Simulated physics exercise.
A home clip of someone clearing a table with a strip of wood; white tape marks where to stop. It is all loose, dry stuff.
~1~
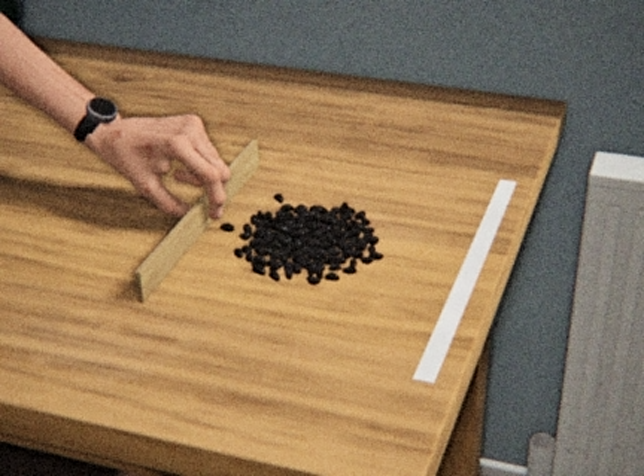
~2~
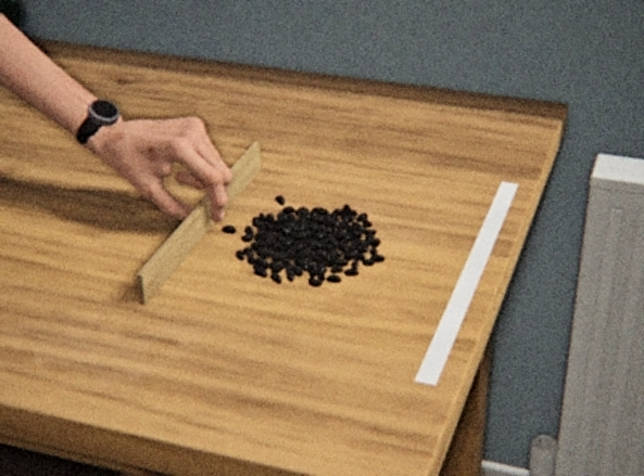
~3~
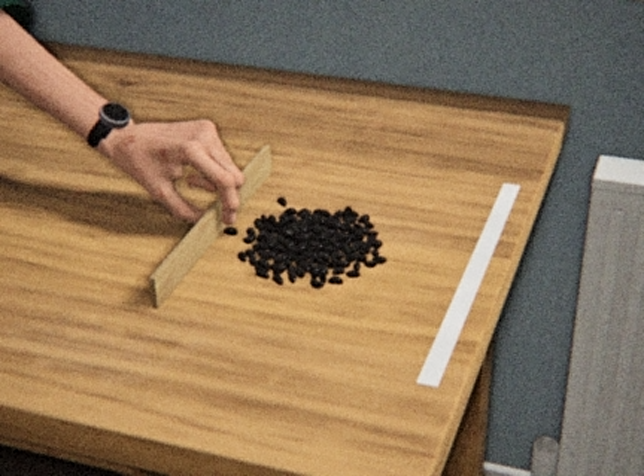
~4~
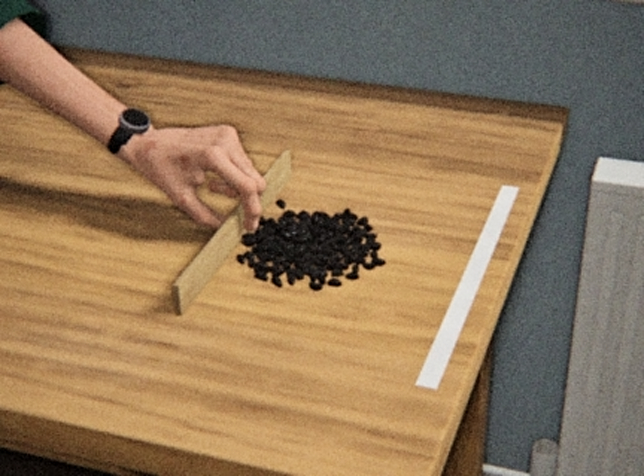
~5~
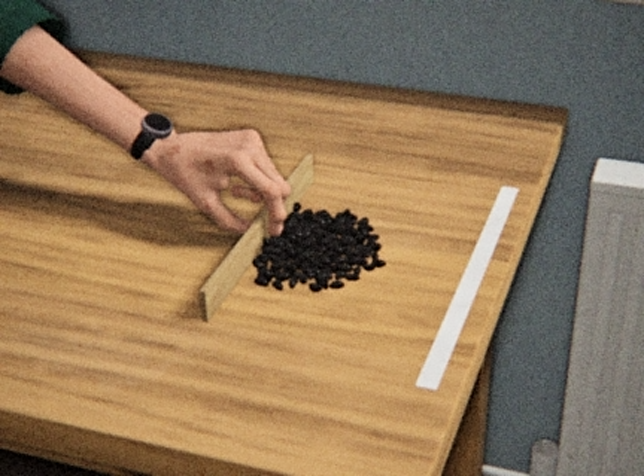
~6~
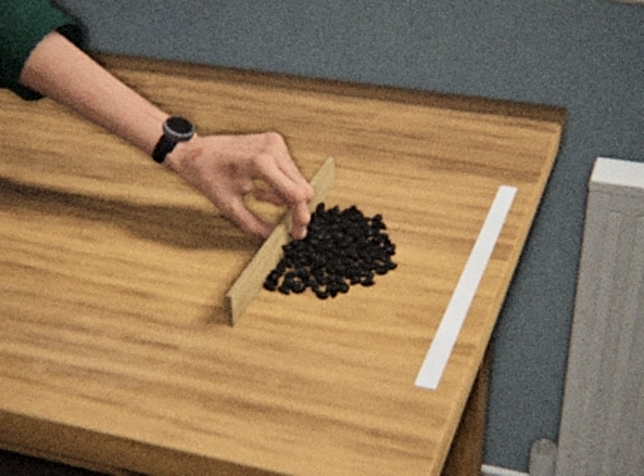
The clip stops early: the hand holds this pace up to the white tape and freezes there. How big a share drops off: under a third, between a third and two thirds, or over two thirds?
It pushes over two thirds off the end.
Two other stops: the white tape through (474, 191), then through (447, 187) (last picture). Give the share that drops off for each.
Near 50 % and 10 %.
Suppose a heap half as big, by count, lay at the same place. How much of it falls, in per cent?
About 80 per cent.
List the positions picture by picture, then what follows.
The first picture shows strip of wood near (149, 275), at rest; white tape near (505, 190), about two fingers from the edge; edge at (500, 278); the heap near (312, 236), black beans.
The second picture shows strip of wood near (151, 277), at rest.
The third picture shows strip of wood near (163, 281); the heap near (316, 240).
The fourth picture shows strip of wood near (187, 288).
The fifth picture shows strip of wood near (213, 294); the heap near (320, 250), near half pushed along.
The sixth picture shows strip of wood near (238, 298); white tape near (505, 196); edge at (501, 284); the heap near (328, 252), the whole lot pushed along.
Shortly afterwards, strip of wood still moving, near (385, 235); heap all on the table, its front near (488, 262).
Next, strip of wood stopped at the white tape; heap the bulk over the edge.
In the end, strip of wood stopped at the white tape; heap the bulk over the edge.
